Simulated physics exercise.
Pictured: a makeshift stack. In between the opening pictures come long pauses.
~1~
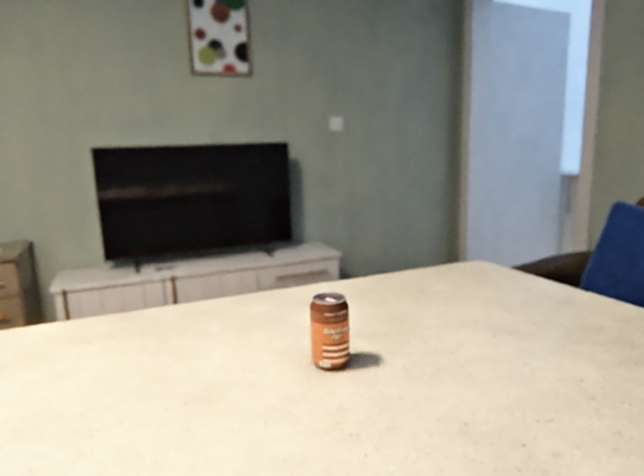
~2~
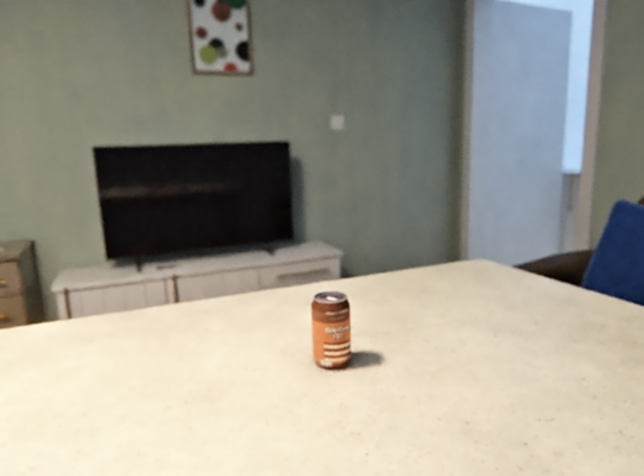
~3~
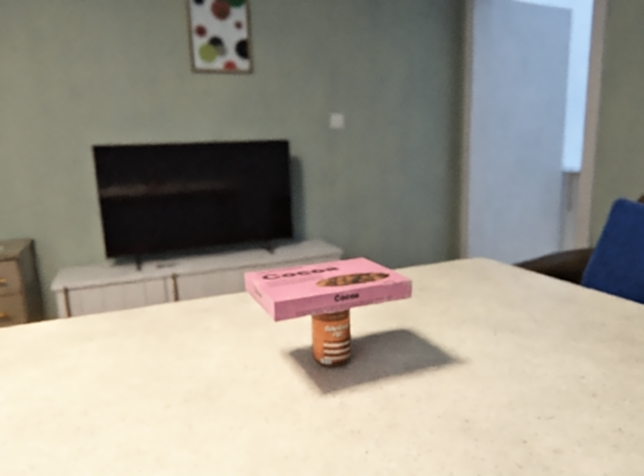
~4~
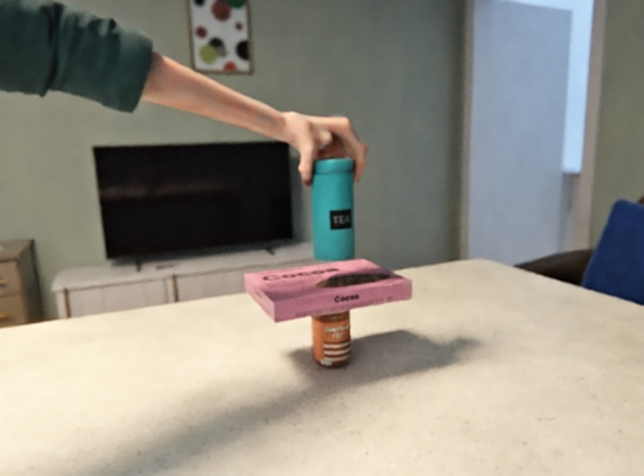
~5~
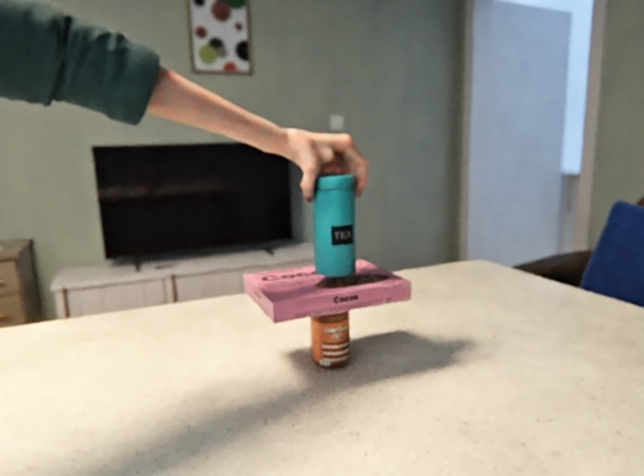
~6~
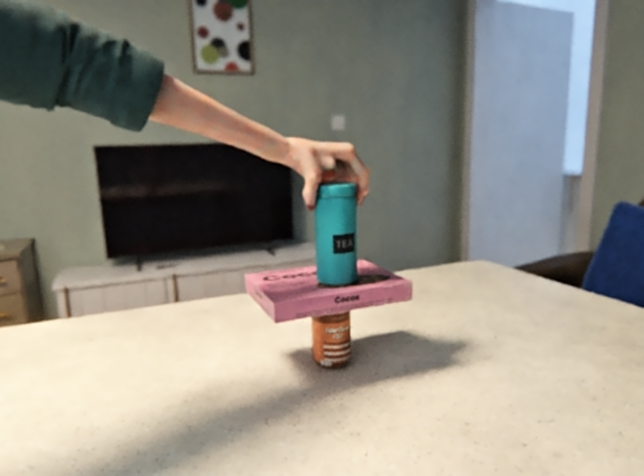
An orange can stood alone on a pale table, then a pink cocoa box appeared flat across its top, and a hand reached in from the left and lowered a turquoise tea jar onto the box.
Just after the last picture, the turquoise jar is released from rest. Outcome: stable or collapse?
No fall.
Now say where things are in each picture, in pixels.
The last thing is not in view yet; orange can (330, 331), in the first picture.
The last thing is not in view yet; orange can (331, 330), in the second picture.
The last thing is not in view yet; orange can (331, 328), in the third picture.
Coming down; turquoise jar (333, 209); orange can (331, 329), in the fourth picture.
Coming down; turquoise jar (335, 224); orange can (330, 330), in the fifth picture.
In place under the hand; turquoise jar (336, 232); orange can (331, 330), in the sixth picture.
Then, 0.20 s past the last view, nothing moves.
Then, 0.50 s past the last view, turquoise jar resting near (336, 233).
Finally, all 3 still in place. Final places as the last picture's camera would see them, turquoise jar near (336, 233). The stack stays up.
